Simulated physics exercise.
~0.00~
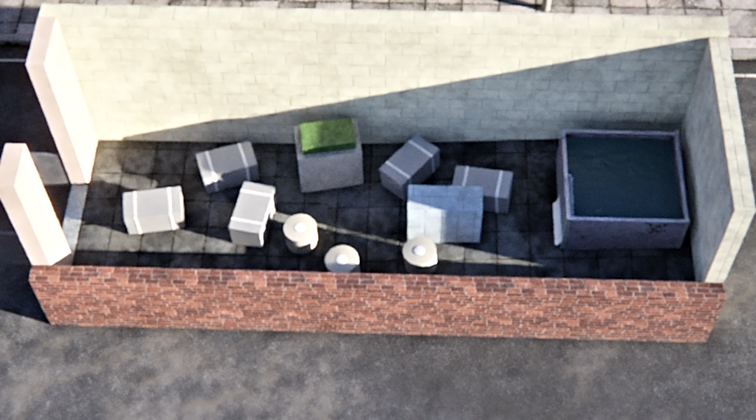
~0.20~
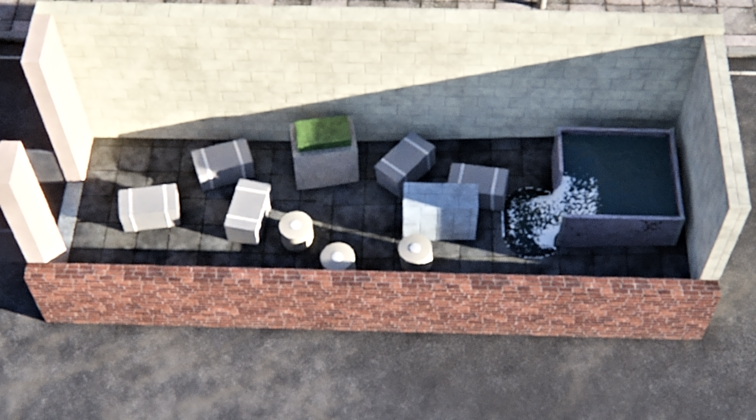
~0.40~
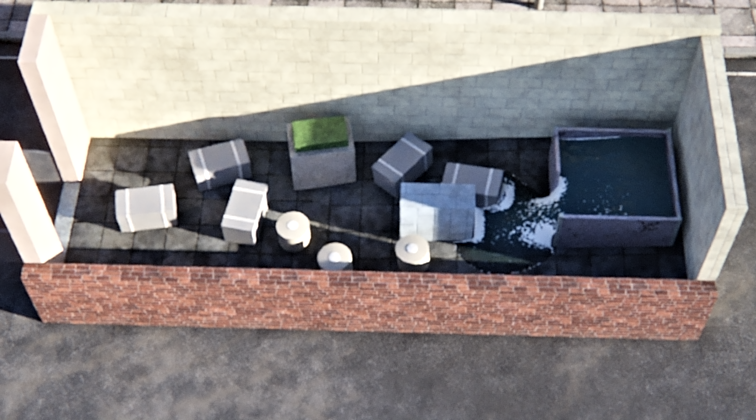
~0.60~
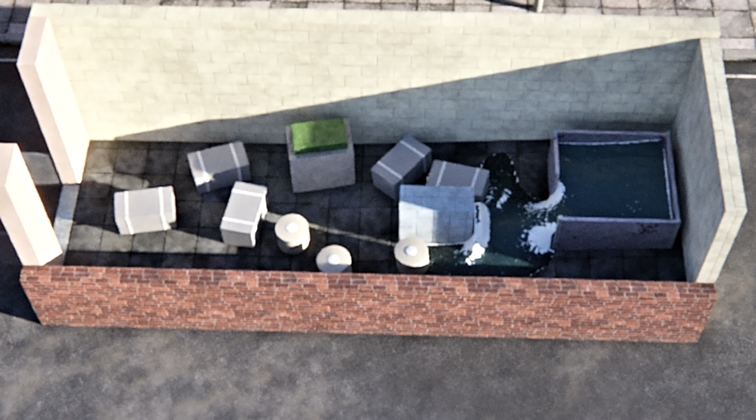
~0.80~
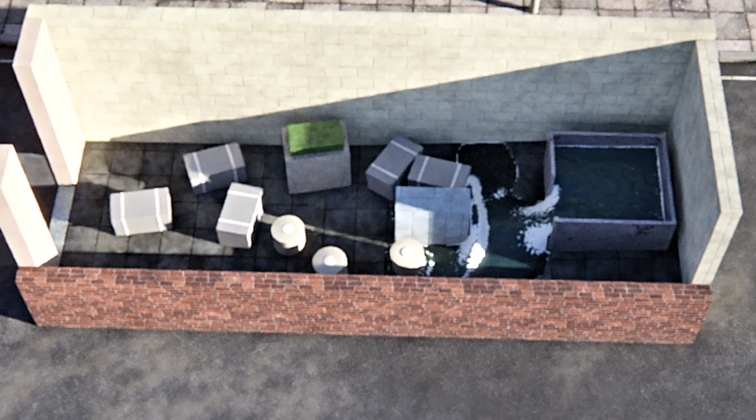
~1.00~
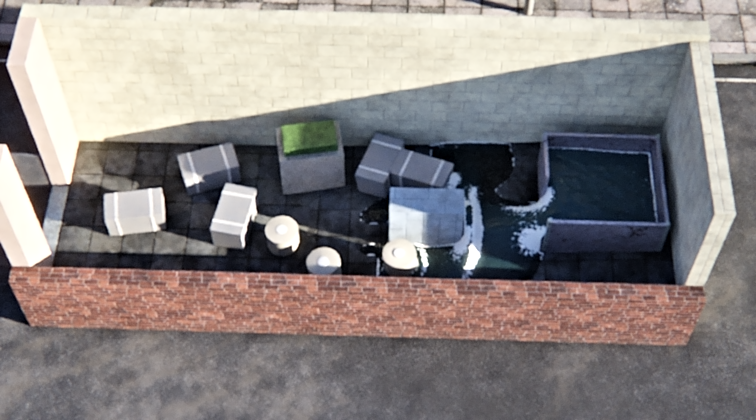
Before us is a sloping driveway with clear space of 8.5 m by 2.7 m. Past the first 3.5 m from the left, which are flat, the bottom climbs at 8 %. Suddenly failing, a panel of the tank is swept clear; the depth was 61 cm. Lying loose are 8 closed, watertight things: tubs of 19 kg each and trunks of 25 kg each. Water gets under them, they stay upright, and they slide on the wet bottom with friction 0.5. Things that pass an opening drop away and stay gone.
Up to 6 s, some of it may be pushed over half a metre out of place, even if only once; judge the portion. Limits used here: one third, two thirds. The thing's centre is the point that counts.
Answer: Two thirds plus.
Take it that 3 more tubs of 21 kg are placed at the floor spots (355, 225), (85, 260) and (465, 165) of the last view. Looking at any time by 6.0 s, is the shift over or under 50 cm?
Each in order: Not reached / surpassed / not reached.
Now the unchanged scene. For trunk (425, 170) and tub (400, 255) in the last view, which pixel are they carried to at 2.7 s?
Roughly (402, 144), then roughly (298, 203).
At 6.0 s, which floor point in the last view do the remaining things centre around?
Around (192, 204).
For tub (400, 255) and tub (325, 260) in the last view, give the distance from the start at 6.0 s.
Answer, in order asked: 250 cm, 350 cm.
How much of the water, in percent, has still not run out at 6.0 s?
Close to 84 in a hundred parts remain.
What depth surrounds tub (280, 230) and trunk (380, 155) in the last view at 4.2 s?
Close to 6 and 7 centimetres.
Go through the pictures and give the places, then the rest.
A trunk at (484, 182) rests on the ground; a trunk at (411, 159), on the bottom; 2.0 m2 under water; 0 of 8 have shifted, in the first frame.
A trunk at (480, 179) rests on the ground; a trunk at (407, 156), on the bottom; water covers 2.7 m2; 0 of 8 have shifted, in the second frame.
A trunk at (474, 179) rests on the ground, 4 cm from its start; a trunk at (404, 157) rests on the ground; 3.4 m2 under water; 0 of 8 have shifted, in the third frame.
A trunk at (460, 178), on the bottom, 24 cm from its start; a trunk at (403, 159), on the bottom; water covers 4.3 m2; 1 of 8 have shifted, in the fourth frame.
A trunk at (441, 173), on the bottom, 47 cm from its start; a trunk at (396, 160) rests on the ground, 4 cm from its start; water covers 5.4 m2; 1 of 8 have shifted, in the fifth frame.
A trunk at (424, 168) rests on the ground, 66 cm from its start; a trunk at (382, 157) rests on the ground, 18 cm from its start; water covers 6.2 m2; 2 of 8 have shifted, in the sixth frame.
After 1.4 s 1 of 8 are over 50 cm from their spots; 0 afloat.
After 2.7 s 4 of 8 are over 50 cm from their spots; 2 afloat.
After 4.2 s 7 of 8 are over 50 cm from their spots; 2 afloat.
After 6.0 s 8 of 8 are over 50 cm from their spots, and 8 have been at some point; 5 afloat.
